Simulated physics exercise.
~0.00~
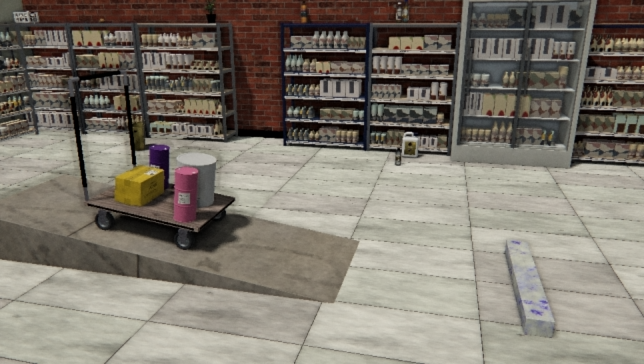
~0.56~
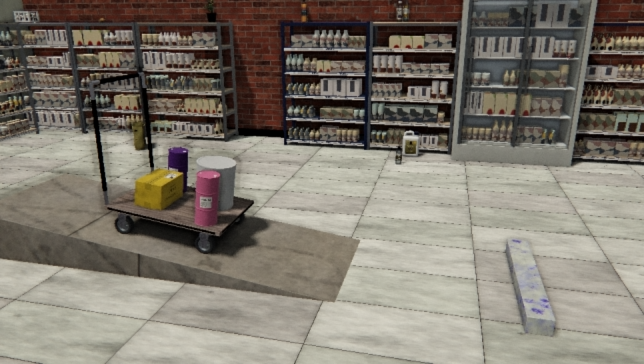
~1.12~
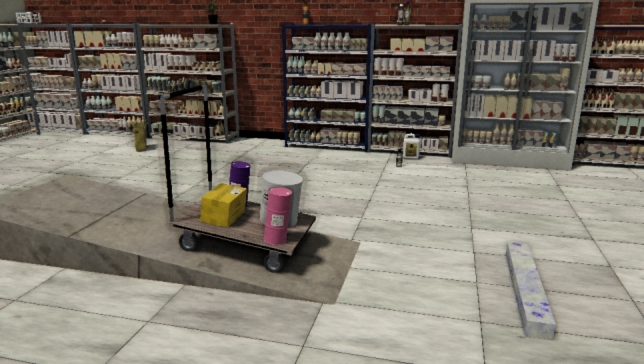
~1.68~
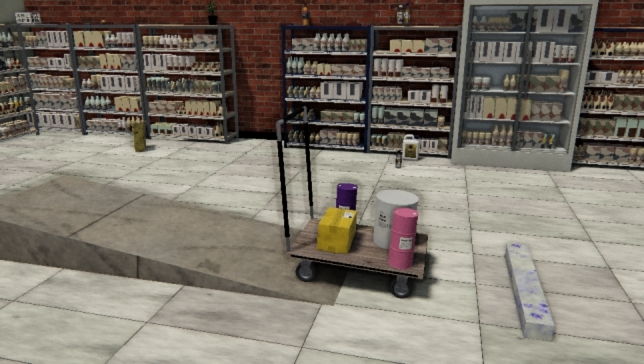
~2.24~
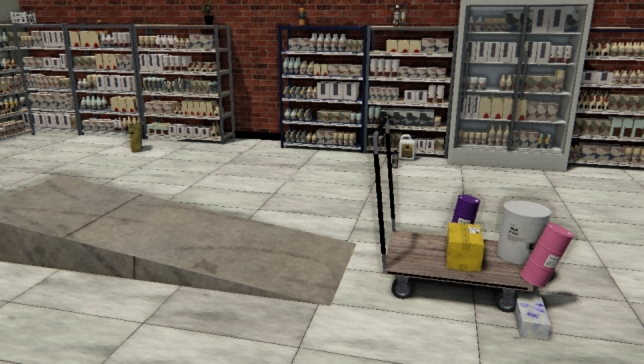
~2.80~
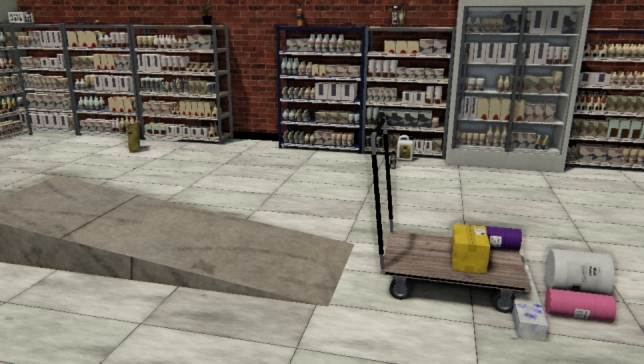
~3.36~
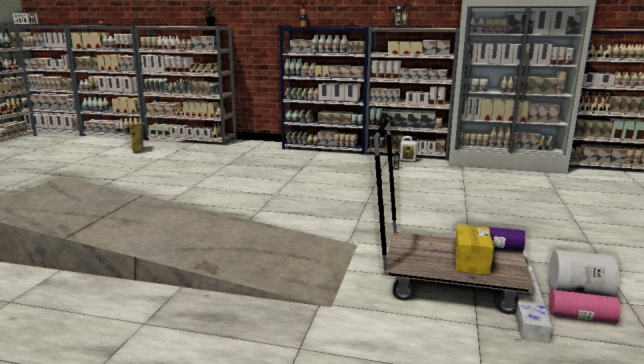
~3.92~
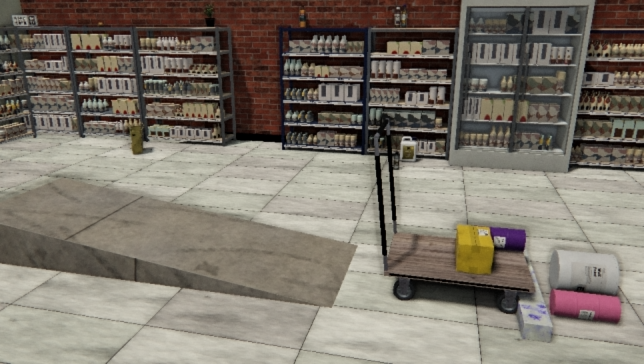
At the start, a flat trolley carrying a yellow parcel, a purple canister, a pink canister and a white pail stands on a ramp in a shop lined with stocked shelves. It rolls down the slope to the right, its load staying aboard, and reaches the level tiled floor. There it meets a short pale kerb and stops abruptly, while the pink canister and white pail pitch forward over the front edge. The purple canister topples on the deck behind the parcel. Finally, the pail and pink canister lie on the floor beyond the kerb, while the parcel stays upright aboard.
